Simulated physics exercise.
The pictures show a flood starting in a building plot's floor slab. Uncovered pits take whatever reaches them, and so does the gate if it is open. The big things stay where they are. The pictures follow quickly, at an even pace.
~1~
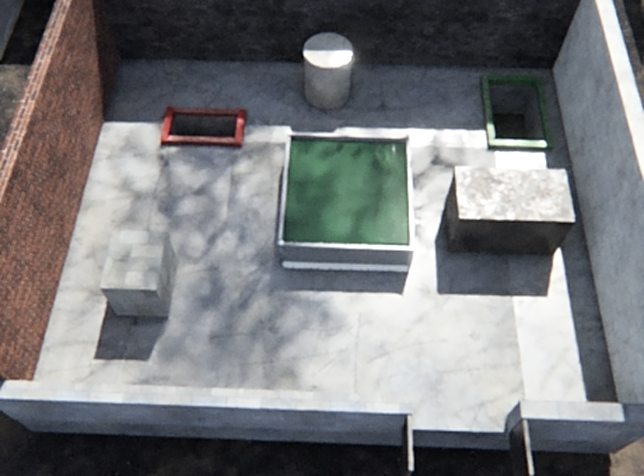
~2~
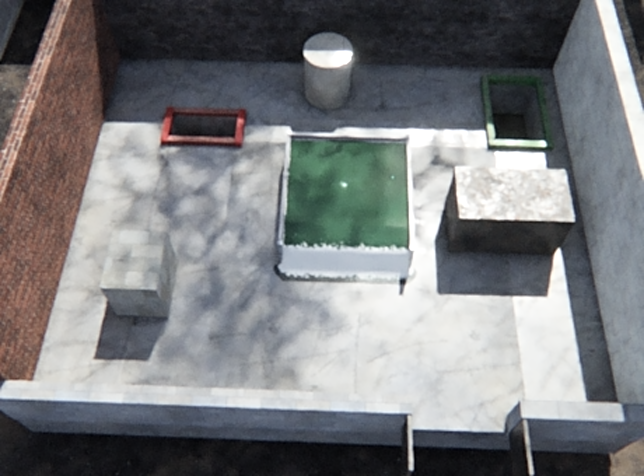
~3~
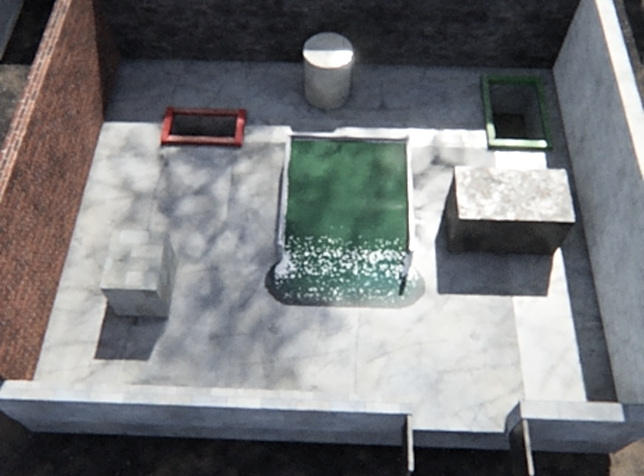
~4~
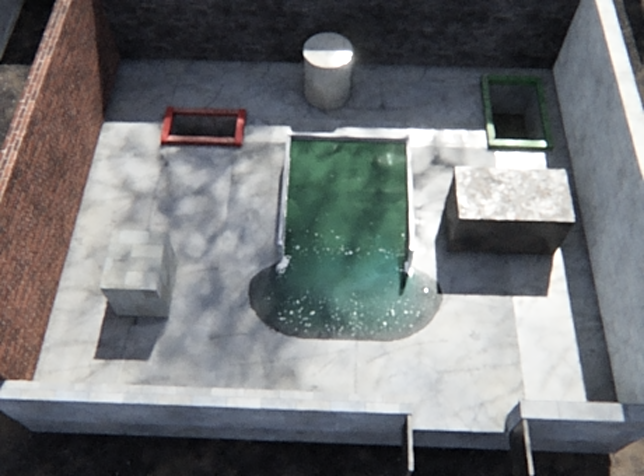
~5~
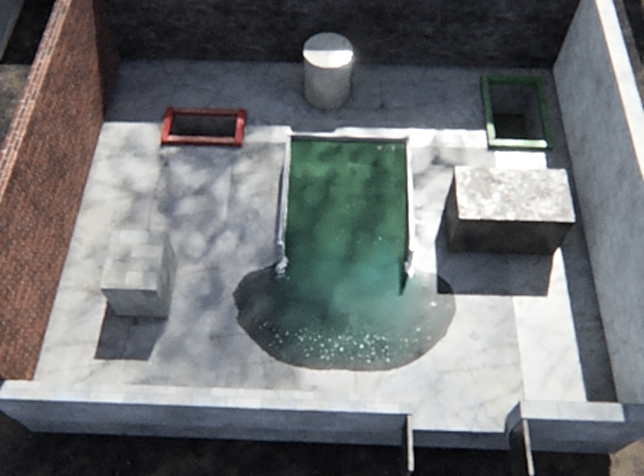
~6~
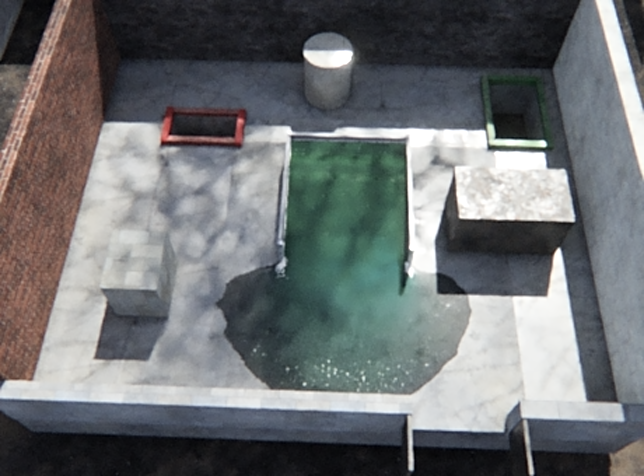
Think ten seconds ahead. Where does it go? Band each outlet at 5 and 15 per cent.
The gate takes more than 15 %; the red pit takes less than 5 %; the green pit takes less than 5 %.
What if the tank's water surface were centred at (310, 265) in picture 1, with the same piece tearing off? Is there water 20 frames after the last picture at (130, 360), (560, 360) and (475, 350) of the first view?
In turn: Awash, flooded, wet.
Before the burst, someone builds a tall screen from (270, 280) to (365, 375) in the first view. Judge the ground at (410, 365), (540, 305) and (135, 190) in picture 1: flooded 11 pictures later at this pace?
In turn: Under water, clear, clear.
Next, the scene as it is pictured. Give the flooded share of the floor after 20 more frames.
About 30 per cent.
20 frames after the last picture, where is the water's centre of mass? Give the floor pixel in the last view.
Roughly at (309, 319).
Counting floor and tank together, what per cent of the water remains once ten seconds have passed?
Near 80 in a hundred.
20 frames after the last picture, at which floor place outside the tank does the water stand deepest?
Near (30, 397).
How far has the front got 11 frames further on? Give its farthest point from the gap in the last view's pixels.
At about (68, 399).
A moment on, water covers 20 % of the floor; the gate 1 %, the red pit 0 %, the green pit 0 %.
Next, water covers 25 % of the floor; the gate 5 %, the red pit 0 %, the green pit 0 %.
Then, water covers 30 % of the floor; the gate 12 %, the red pit 0 %, the green pit 0 %.
Later, water covers 60 % of the floor; the gate 17 %, the red pit 0 %, the green pit 0 %.
In the end, water covers 85 % of the floor; the gate 20 %, the red pit 0 %, the green pit 0 %.
